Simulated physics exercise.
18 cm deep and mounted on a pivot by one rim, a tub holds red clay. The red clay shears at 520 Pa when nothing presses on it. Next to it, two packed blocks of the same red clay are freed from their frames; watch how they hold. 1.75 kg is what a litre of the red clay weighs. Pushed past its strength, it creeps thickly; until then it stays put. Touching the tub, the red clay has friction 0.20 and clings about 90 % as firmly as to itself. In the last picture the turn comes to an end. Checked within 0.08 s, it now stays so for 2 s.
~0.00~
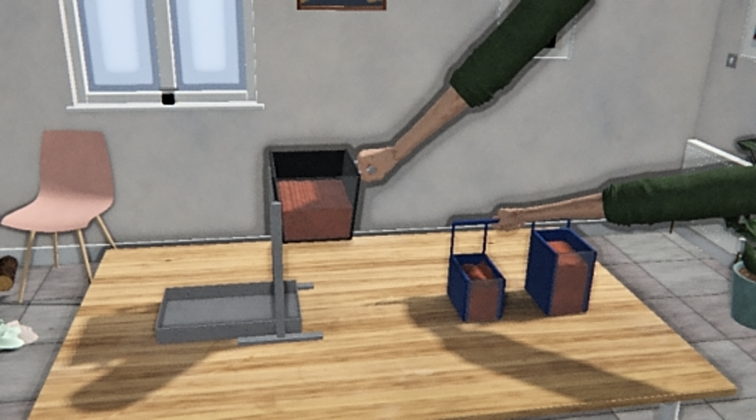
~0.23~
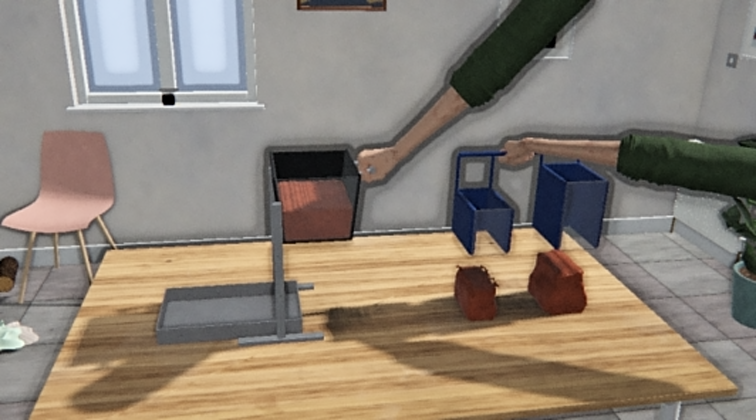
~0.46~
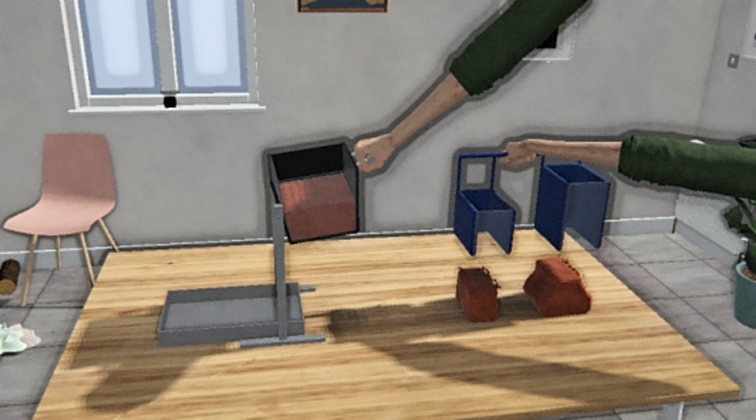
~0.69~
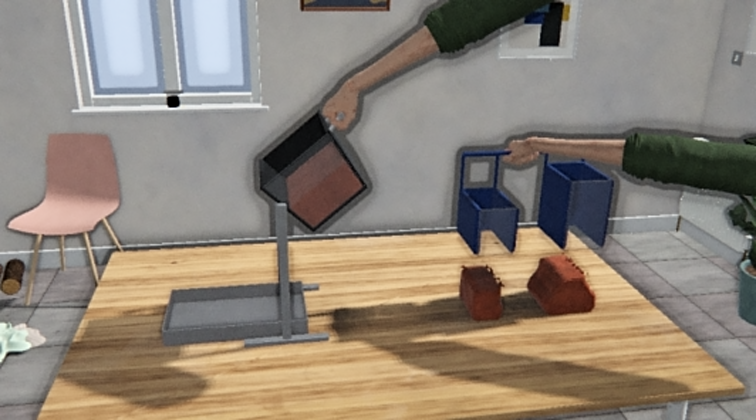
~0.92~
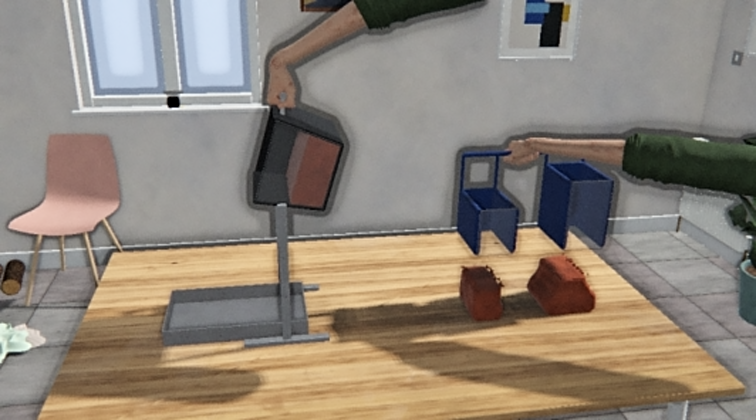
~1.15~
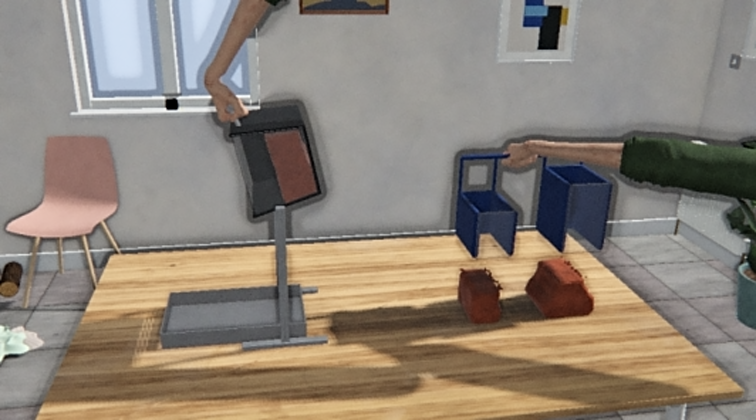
We see one hand lift blue holders off two red clay blocks, the larger of which slumps slightly, before another hand turns a dark tub of red clay counterclockwise above a grey stand and tray, past its side.
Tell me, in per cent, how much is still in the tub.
Something like 46 out of 100.
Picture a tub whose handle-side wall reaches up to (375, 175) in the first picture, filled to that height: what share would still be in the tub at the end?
Around 40 percent would still be in the tub at the end.
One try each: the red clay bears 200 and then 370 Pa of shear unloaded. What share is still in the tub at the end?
16 %, then 35 %.
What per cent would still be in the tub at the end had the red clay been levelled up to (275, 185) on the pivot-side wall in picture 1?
About 30 %.
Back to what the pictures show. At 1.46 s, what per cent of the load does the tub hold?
Around 55 per cent.
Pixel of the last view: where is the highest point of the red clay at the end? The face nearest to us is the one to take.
Looking at the last picture, I'd put it at about (292, 175).
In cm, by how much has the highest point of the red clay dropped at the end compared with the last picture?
11 cm.
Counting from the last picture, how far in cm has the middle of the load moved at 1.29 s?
Some 5 cm.
After 1.29 s, the tub is at 102 degrees and holds 100 %.
After 1.46 s, the tub is at 102 degrees and holds 53 %.
After 1.63 s, the tub is at 102 degrees and holds 46 %.
After 1.80 s, the tub is at 102 degrees and holds 46 %.
After 3.15 s, the tub is at 102 degrees and holds 46 %.
